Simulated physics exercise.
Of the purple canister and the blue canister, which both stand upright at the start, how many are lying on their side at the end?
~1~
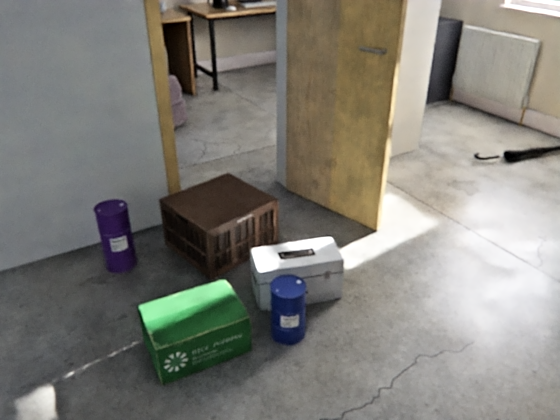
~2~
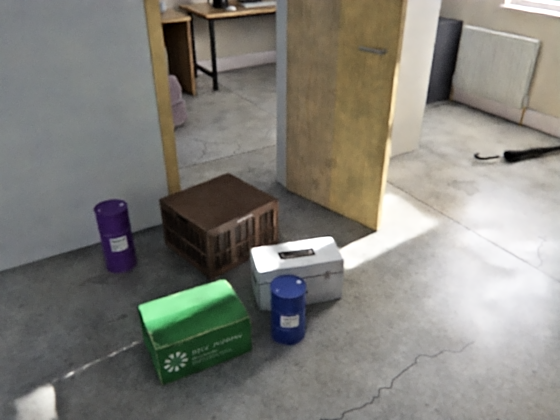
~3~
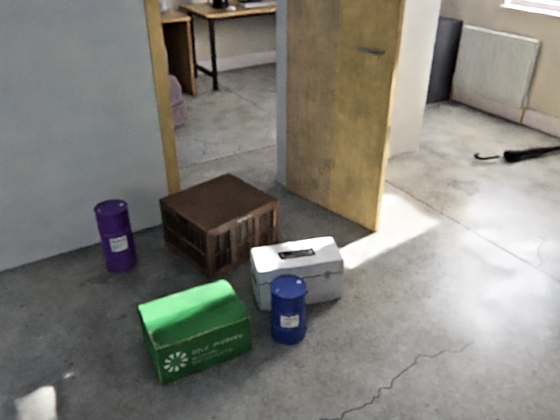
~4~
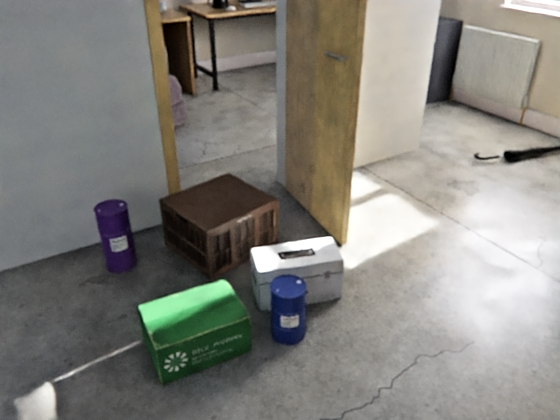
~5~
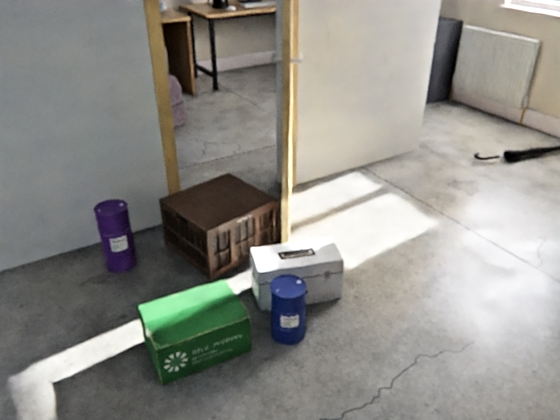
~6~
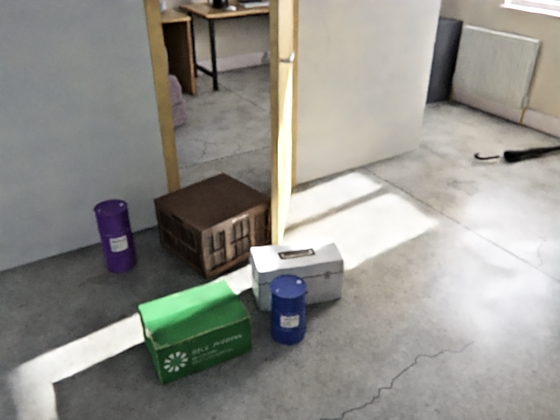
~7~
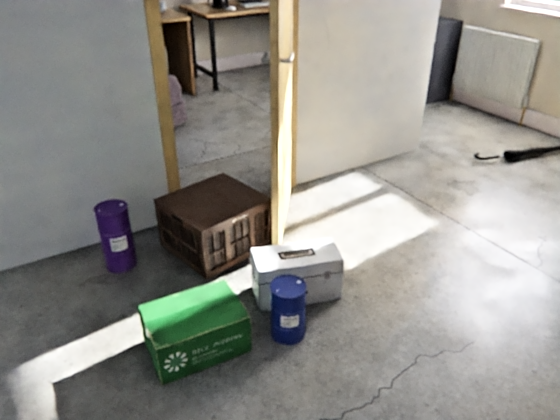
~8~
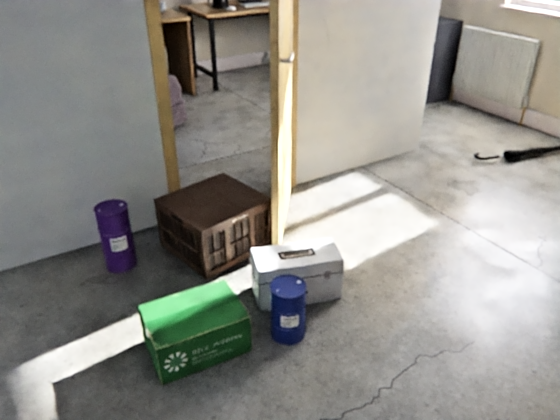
None of them are; both the purple canister and the blue canister are still standing upright at the end.
In the video, a wooden door standing wide open swings partway towards its frame, reaches a brown crate on the floor, nudges it slightly and stops, still ajar. The white toolbox, green box, and purple and blue canisters stay in place.
